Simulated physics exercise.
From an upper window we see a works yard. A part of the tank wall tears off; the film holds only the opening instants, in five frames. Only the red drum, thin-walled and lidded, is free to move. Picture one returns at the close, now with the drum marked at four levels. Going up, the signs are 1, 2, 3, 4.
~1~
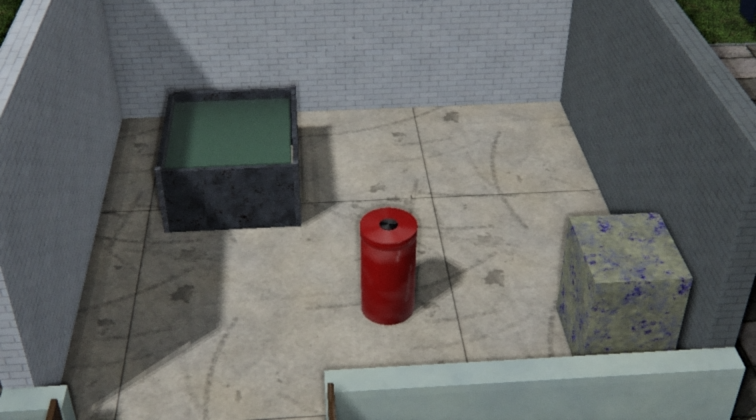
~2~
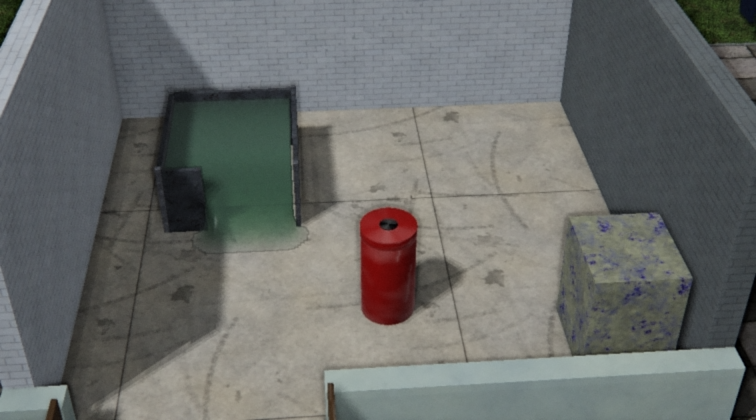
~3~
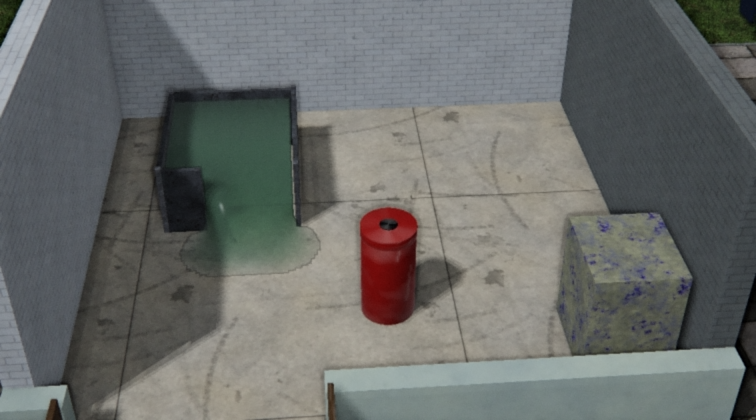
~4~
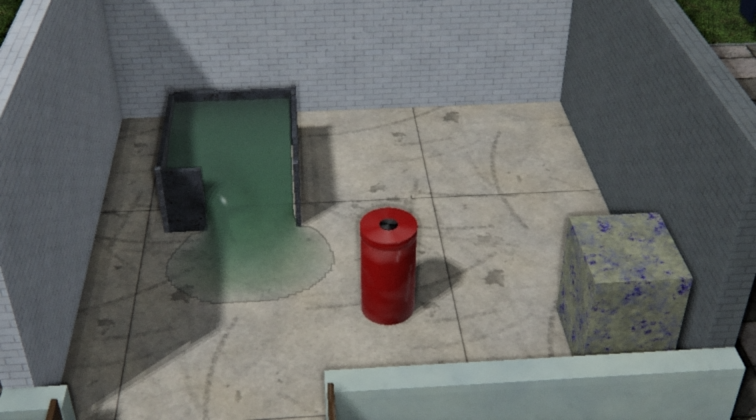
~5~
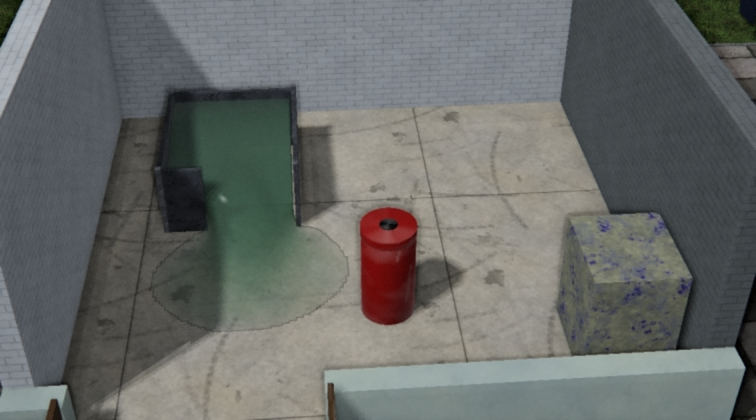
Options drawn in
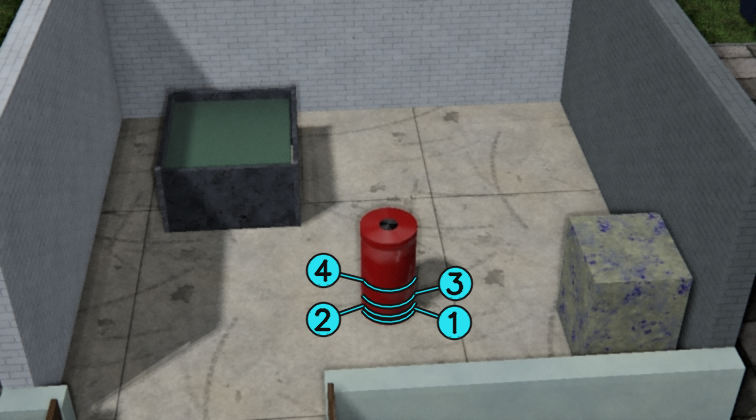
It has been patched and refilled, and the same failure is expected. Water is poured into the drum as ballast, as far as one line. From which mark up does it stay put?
I would pick line 3.
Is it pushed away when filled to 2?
Yes, it does.
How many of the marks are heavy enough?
Two of the four.
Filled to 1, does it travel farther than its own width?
Yes.
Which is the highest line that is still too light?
2 it is.
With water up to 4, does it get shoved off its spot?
No, not at all.
On the marked copy, 1 at (390, 322); 2 at (390, 316); 3 at (390, 306); 4 at (391, 291); from the bottom up 1, 2, 3, 4.
With 1, it is pushed about 3 times its own width away.
With 2, it is pushed about its own width away.
With 3, it shifts by a finger or two and stays.
With 4, it does not move.
